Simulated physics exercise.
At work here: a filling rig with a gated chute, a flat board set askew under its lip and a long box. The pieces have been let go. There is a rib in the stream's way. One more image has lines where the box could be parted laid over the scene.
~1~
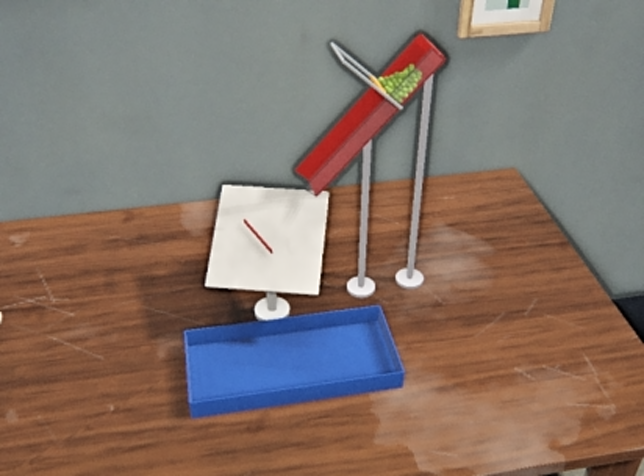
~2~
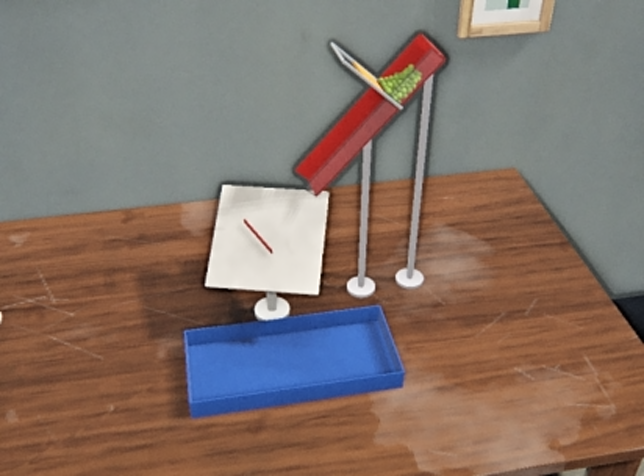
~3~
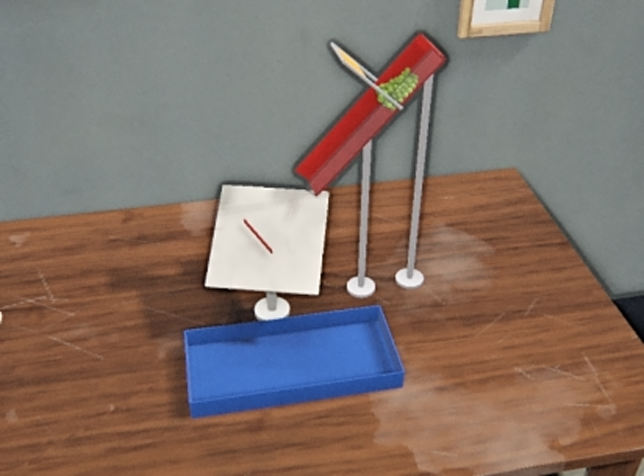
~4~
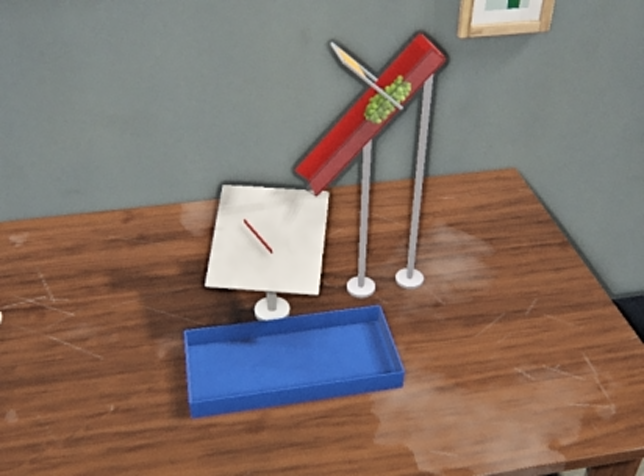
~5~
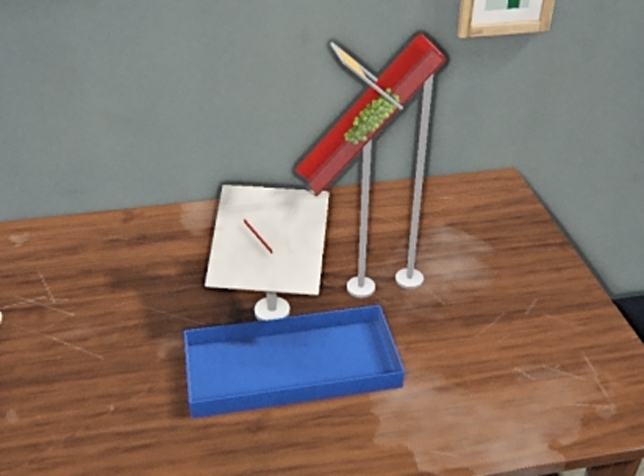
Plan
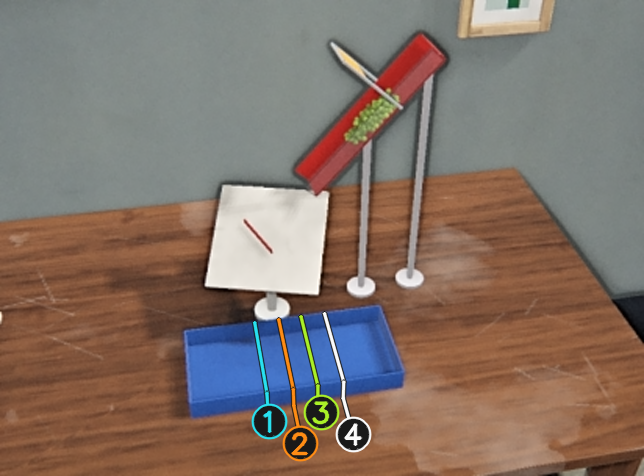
Green dried peas slide down a sloping red chute above a tilted white board.
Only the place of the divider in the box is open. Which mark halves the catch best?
Choose 2.
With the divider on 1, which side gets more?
The right side.
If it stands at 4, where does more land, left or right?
Left.
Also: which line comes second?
Here it is line 1.
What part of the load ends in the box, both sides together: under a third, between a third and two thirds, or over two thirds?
About that: Over two thirds.
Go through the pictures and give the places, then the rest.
The first frame shows load behind the gate at (401, 86), dried peas; lip of the chute at (312, 188), sloping fairly steeply.
The second frame shows middle of the board at (269, 237), tilted gently; middle of its low edge at (261, 290); of its high edge at (275, 188).
The third frame shows front corners of the box at (190, 403) and (404, 372), empty; front of the load at (380, 99).
The fourth frame shows middle of the load at (386, 99); its front at (368, 118), about a quarter of the way to the lip; rib from (244, 219) to (271, 250).
The fifth frame shows middle of the load at (371, 114); its front at (348, 139), about half of the way to the lip.
On the marked copy, line 1 crosses the front rim at (266, 392); line 2 crosses the front rim at (293, 388); line 3 crosses the front rim at (317, 384); line 4 crosses the front rim at (343, 381).
Choosing 1, of what is caught, about a quarter on the left of the divider, most on the right.
Choosing 2, of what is caught, about half on the left of the divider, about half on the right.
Choosing 3, of what is caught, nearly all on the left of the divider, a stray few on the right.
Choosing 4, of what is caught, all on the left of the divider, none on the right.
